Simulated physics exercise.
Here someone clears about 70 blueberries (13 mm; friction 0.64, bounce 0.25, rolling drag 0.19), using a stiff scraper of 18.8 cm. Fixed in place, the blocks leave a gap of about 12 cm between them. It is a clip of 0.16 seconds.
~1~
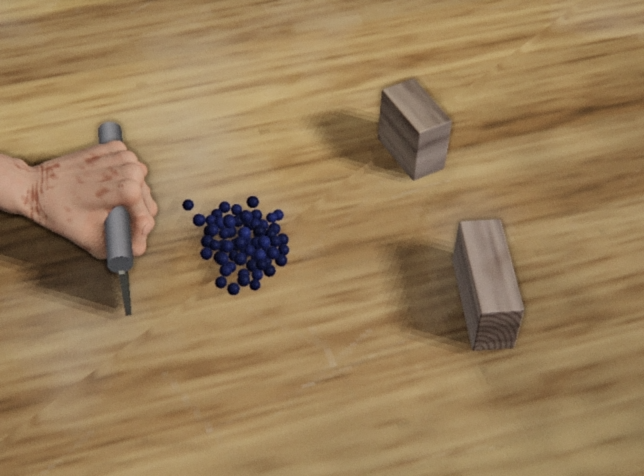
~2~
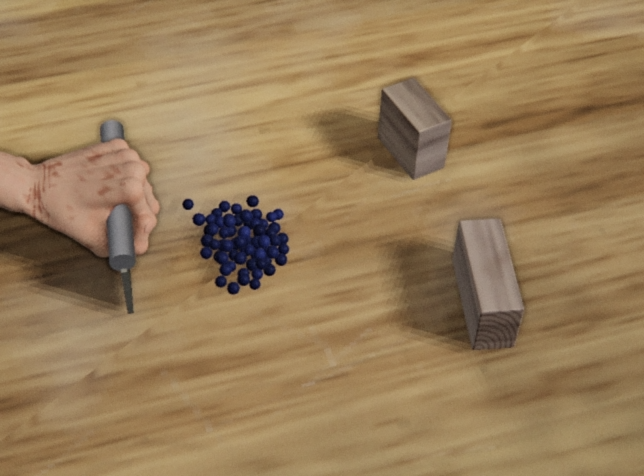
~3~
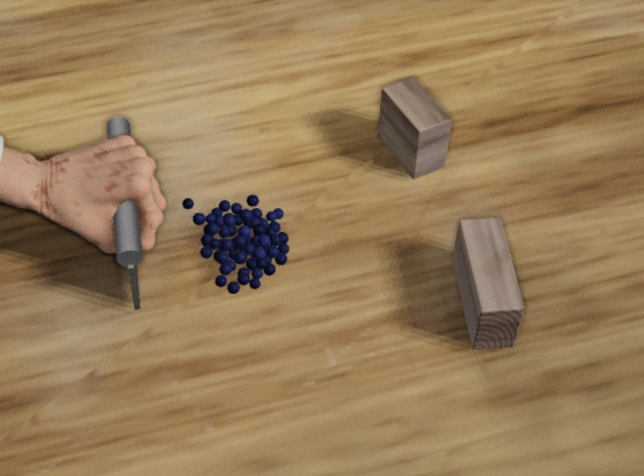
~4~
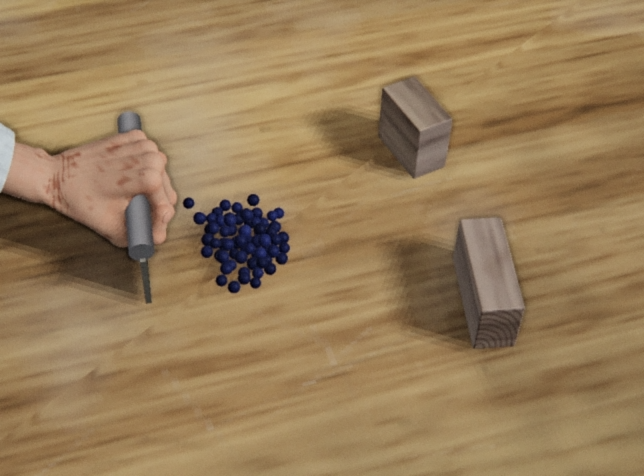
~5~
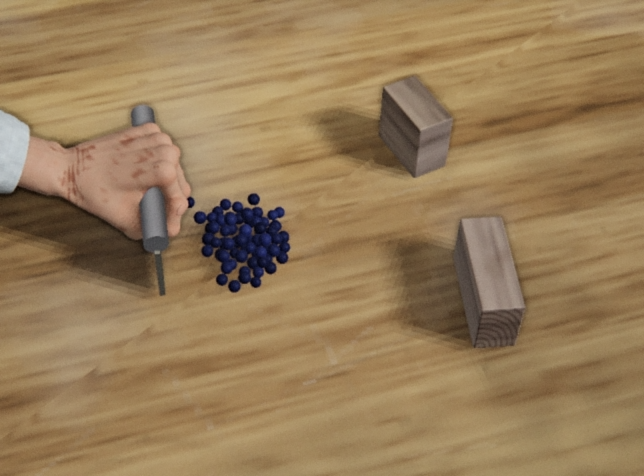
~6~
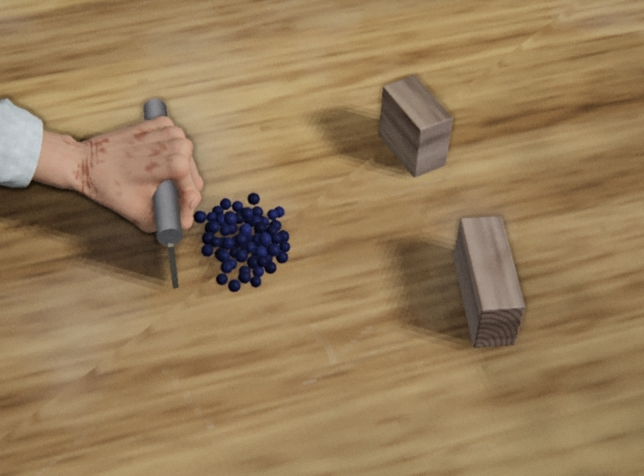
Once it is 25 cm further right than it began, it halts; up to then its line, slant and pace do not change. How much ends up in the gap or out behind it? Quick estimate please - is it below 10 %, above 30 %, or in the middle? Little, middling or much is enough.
My estimate is little, below 10 %.
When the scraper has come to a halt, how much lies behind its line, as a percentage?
50 %.
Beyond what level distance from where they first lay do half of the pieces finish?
Level distance: Near 10 cm.
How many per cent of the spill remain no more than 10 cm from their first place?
I'd put it at close to 50 percent.
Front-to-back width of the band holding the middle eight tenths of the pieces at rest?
Estimated band: Near 12 cm.
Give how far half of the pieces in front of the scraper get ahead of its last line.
Typical distance: Close to 3 cm.
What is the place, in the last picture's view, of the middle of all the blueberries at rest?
About (358, 222).
Then, 0.25 s after the last picture, scraper 17 cm from its start, spill 12 cm wide; held up before the blocks 100 %.
Then, 0.49 s after the last picture, scraper 26 cm from its start, spill 14 cm wide; held up before the blocks 100 %.
Then, 0.70 s after the last picture, scraper 26 cm from its start, spill 14 cm wide; held up before the blocks 100 %.
In the end, in or through the gap 0 %, round the near block 0 %, round the far block 0 %, held up before the blocks 100 %.
